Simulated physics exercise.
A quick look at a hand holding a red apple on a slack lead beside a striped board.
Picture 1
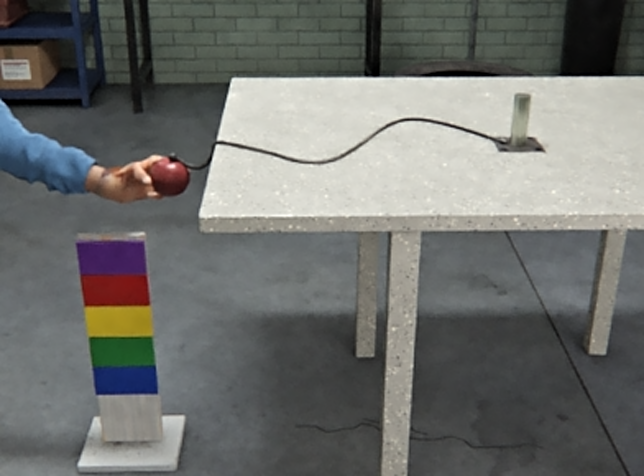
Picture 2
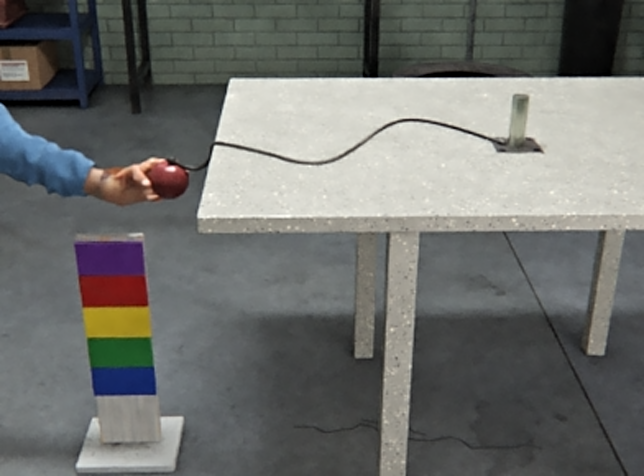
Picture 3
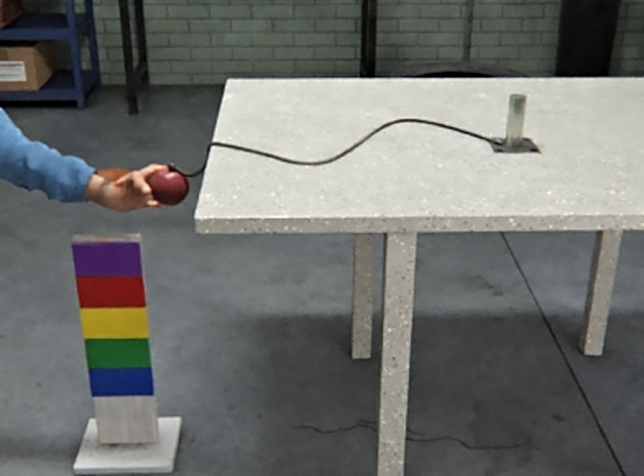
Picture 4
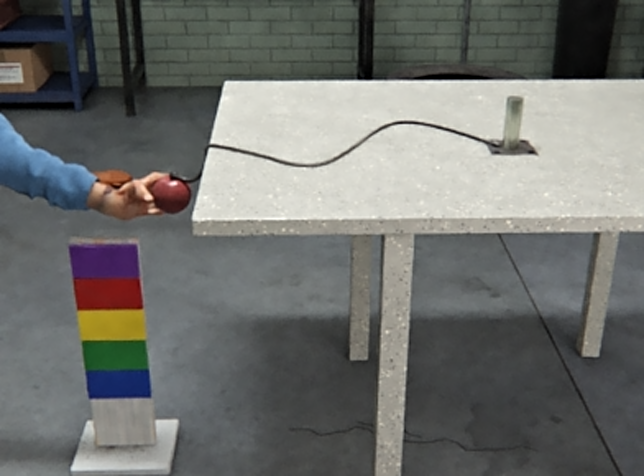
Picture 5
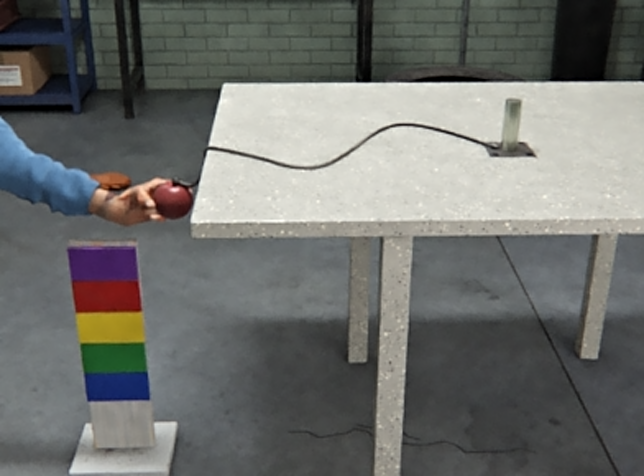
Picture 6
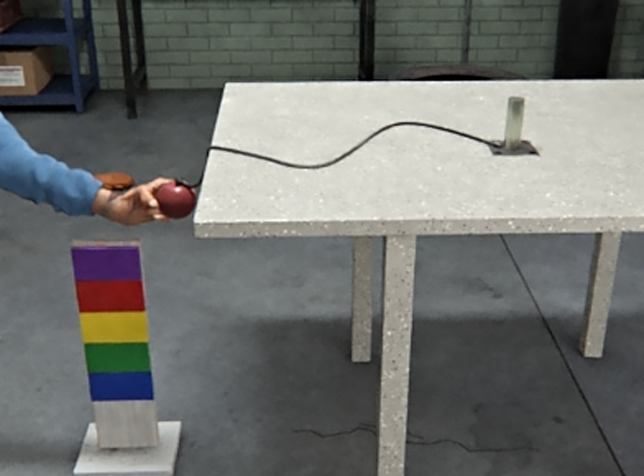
In a workshop with a pale brick wall, a hand held a dark red ball on a slack cord beside a speckled table, above a striped board, and lowered it very slightly.
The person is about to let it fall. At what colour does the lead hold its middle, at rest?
Its middle rests at the yellow band.
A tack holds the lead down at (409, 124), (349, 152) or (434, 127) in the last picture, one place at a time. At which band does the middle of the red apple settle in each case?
Try by try: Red; purple; red.
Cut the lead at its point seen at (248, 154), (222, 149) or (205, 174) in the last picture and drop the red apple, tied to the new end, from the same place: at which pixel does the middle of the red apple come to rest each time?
In that order: (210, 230), (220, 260) and (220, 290).
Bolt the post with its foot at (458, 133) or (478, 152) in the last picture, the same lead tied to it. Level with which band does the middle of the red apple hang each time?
One after the other, green; green.
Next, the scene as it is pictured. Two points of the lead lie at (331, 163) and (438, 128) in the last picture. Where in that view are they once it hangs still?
Near (234, 143) and (418, 146).
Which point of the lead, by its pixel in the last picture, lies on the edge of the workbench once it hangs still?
The one at (308, 167).
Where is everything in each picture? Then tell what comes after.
The first frame shows red apple (170, 177); purple (111, 259); red (115, 291); yellow (119, 322); green (122, 353); blue (125, 381).
The second frame shows red apple (169, 179); lead through (471, 133) (403, 121) (363, 142) (312, 163) (236, 147).
The third frame shows red apple (170, 186).
The fourth frame shows red apple (172, 194); lead through (466, 135) (397, 123) (358, 144) (307, 166) (230, 149).
The fifth frame shows red apple (173, 200).
The sixth frame shows red apple (177, 200); lead through (467, 136) (399, 124) (359, 145) (309, 167) (232, 151).
A little later, apple near (223, 307); level with red.
Next, apple near (217, 317); level with yellow.
When it is over, apple near (220, 320); level with yellow. The yellow one.
